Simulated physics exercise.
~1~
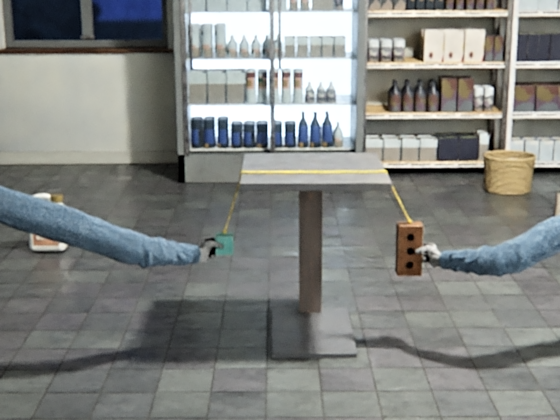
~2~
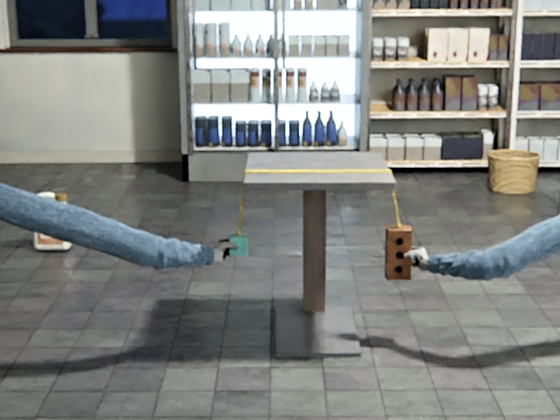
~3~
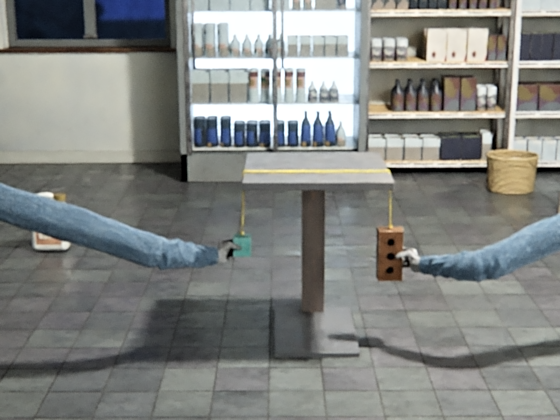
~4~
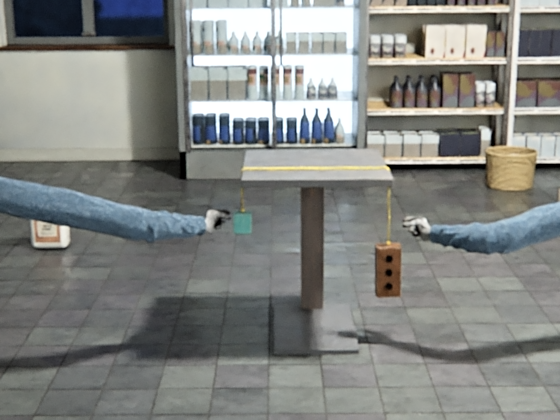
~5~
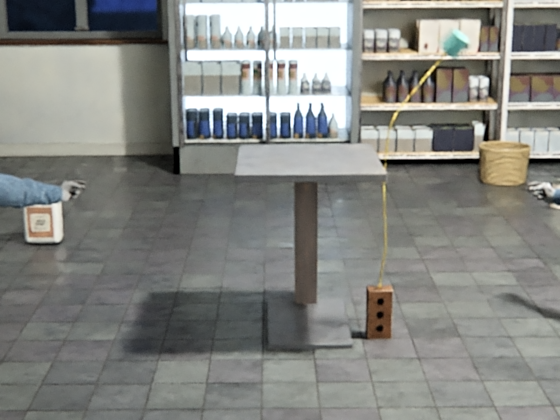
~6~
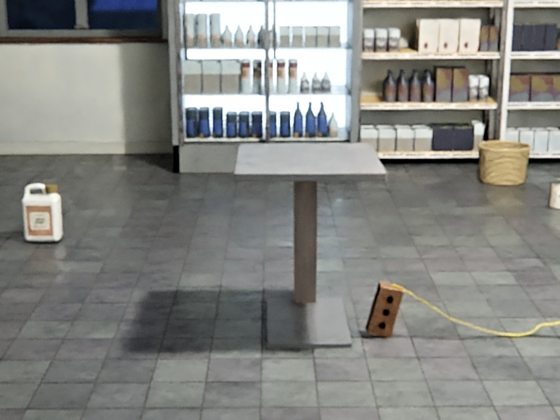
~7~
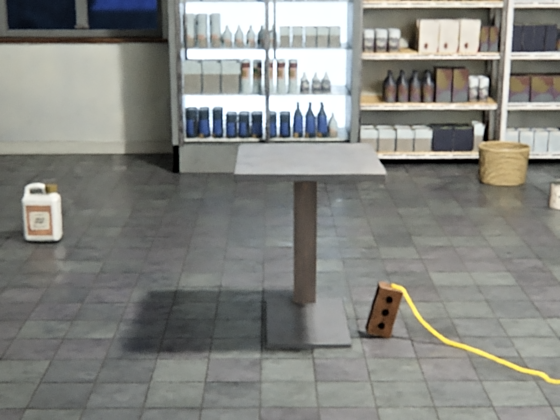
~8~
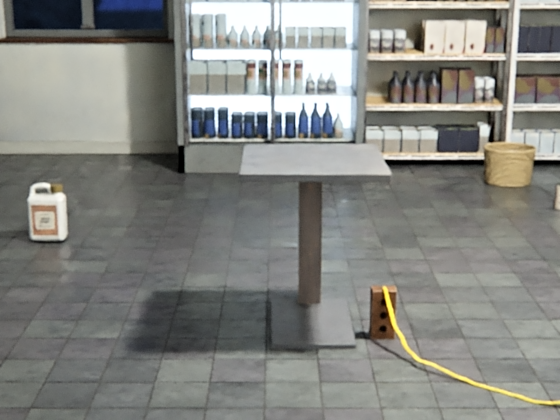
A released brick drops to the floor, yanking the ribbon and teal block off rightward.
